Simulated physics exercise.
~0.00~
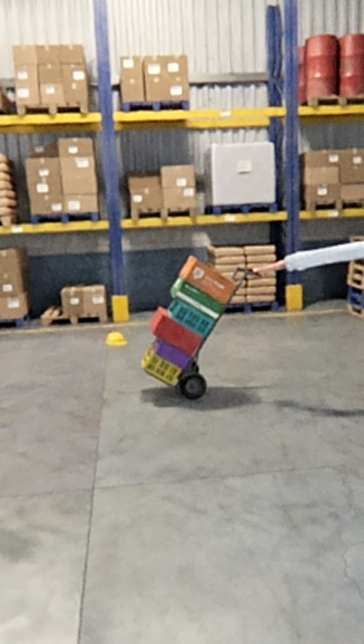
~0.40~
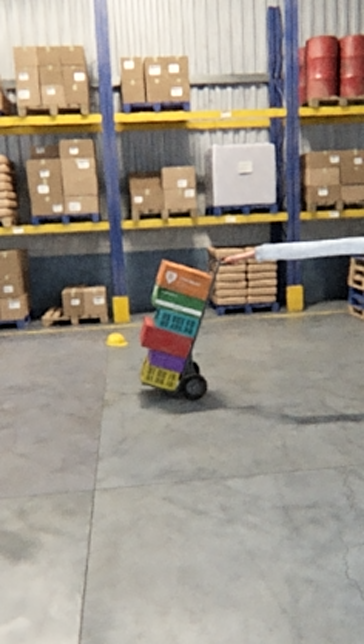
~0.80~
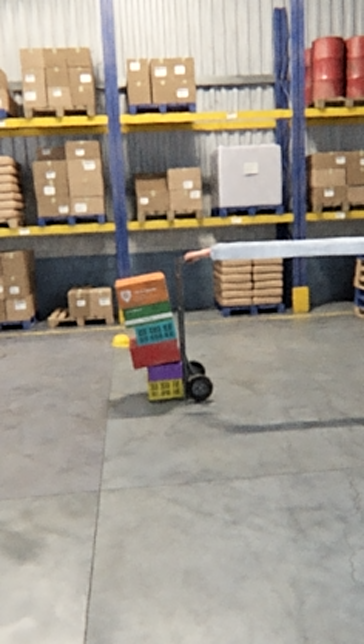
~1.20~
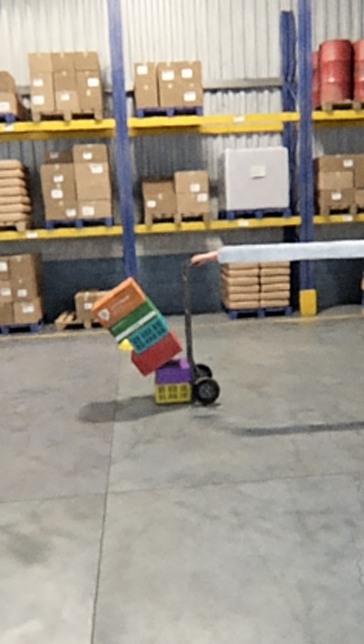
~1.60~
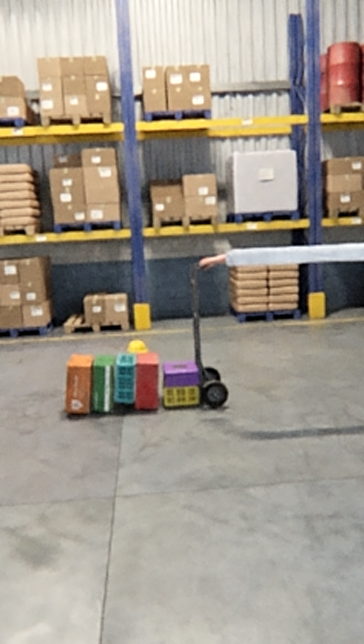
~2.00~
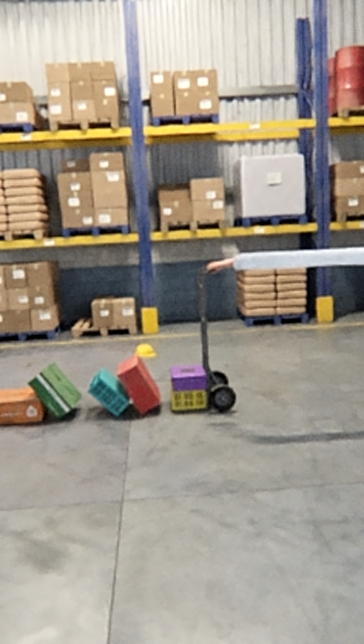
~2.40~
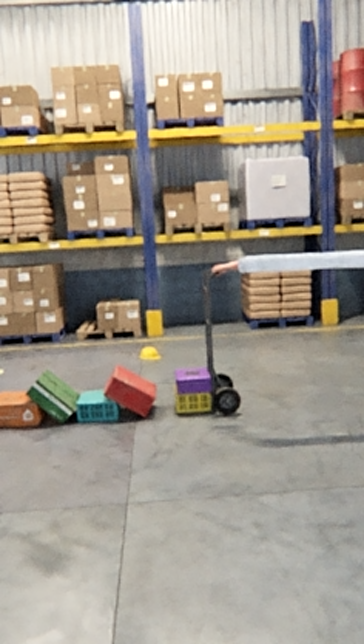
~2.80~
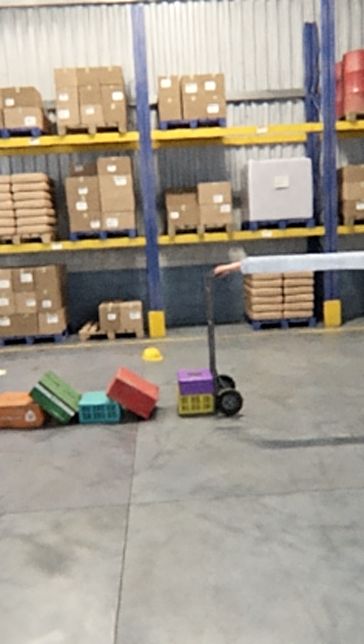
Stacked colourful crates and boxes on a hand truck tipped upright by an arm, the upper four toppling left onto warehouse floor.
